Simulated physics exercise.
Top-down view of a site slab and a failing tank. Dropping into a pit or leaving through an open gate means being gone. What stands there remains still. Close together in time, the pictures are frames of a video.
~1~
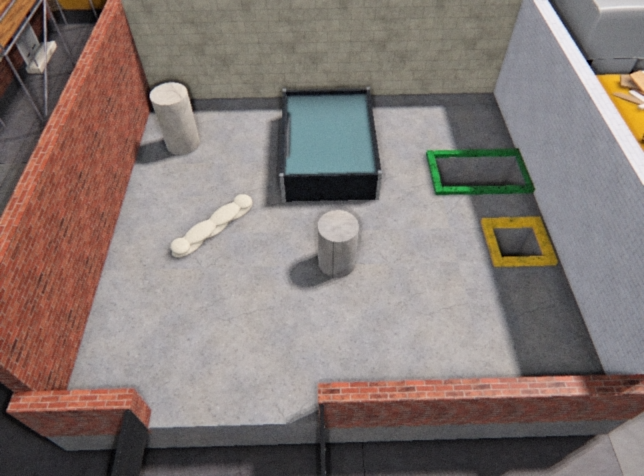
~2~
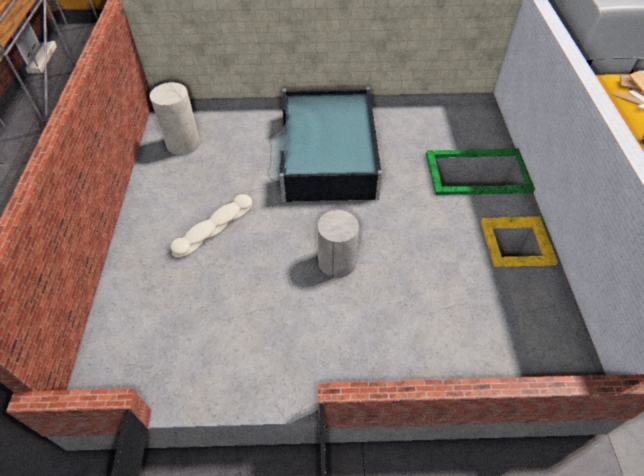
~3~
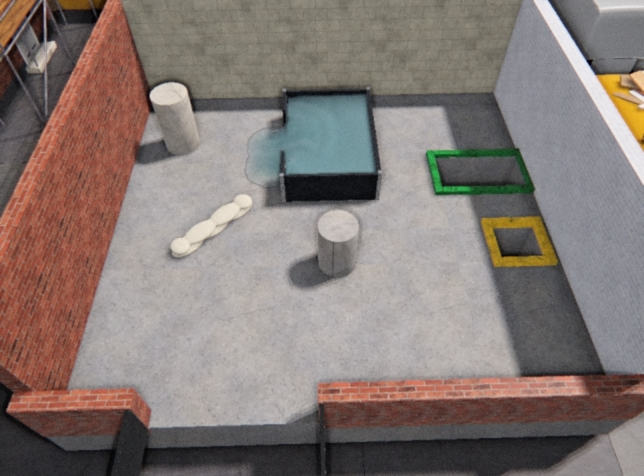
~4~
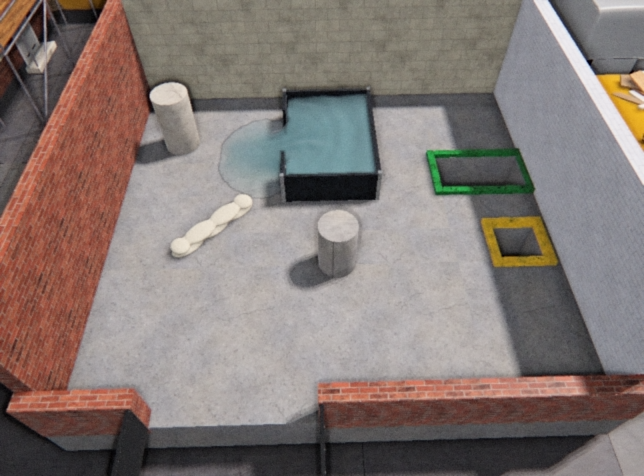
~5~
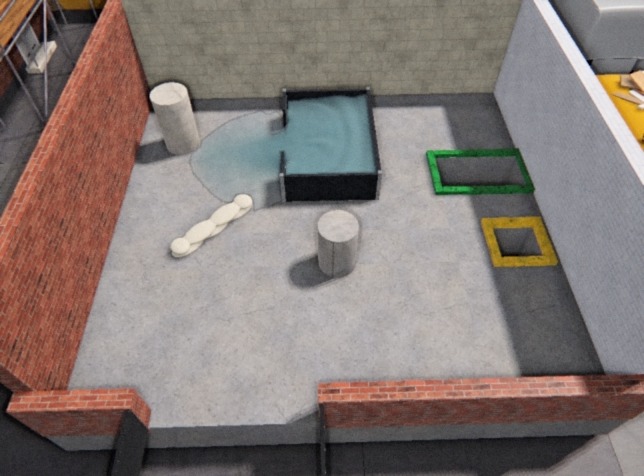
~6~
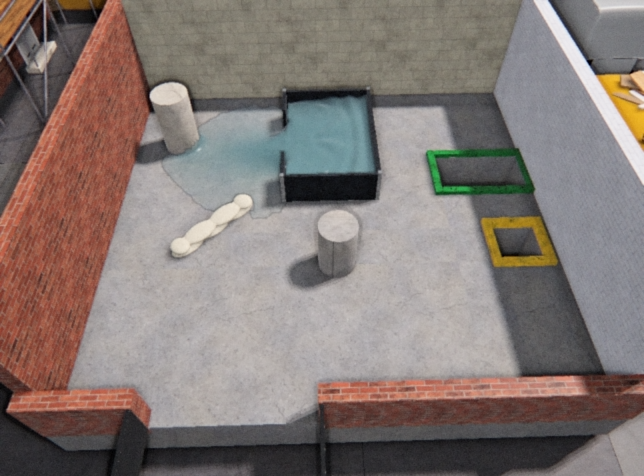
Water spreading from the left side of an open tank across a grey walled slab, reaching around a pale upright cylinder.
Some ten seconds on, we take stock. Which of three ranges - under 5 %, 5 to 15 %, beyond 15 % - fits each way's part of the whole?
For the gate, 5 to 15 %; for the green pit, under 5 %; for the yellow pit, under 5 %.
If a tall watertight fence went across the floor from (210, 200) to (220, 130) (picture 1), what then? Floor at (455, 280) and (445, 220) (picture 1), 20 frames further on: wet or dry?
Taking them in the order asked, the first is not reached and the second is not reached.
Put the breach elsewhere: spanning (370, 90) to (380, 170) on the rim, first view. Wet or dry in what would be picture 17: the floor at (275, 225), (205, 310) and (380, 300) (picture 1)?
In the order asked: Out of reach, out of reach, out of reach.
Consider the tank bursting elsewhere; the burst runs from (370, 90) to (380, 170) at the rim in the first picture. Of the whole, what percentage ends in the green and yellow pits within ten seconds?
Per cent: Green 25, yellow 2.
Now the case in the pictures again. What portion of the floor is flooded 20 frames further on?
About 35 per cent.
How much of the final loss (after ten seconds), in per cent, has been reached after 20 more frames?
Roughly 0 percent of it.
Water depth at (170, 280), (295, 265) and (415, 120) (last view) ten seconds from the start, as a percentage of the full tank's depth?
I'd say around 4 per cent, then 6 per cent, then 2 per cent.
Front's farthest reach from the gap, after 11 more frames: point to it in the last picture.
Somewhere near (87, 325).
A moment on, water covers 20 % of the floor; the gate 0 %, the green pit 0 %, the yellow pit 0 %.
Next, water covers 25 % of the floor; the gate 0 %, the green pit 0 %, the yellow pit 0 %.
Then, water covers 35 % of the floor; the gate 0 %, the green pit 0 %, the yellow pit 0 %.
Later, water covers 50 % of the floor; the gate 4 %, the green pit 0 %, the yellow pit 0 %.
In the end, water covers 75 % of the floor; the gate 12 %, the green pit 0 %, the yellow pit 0 %.
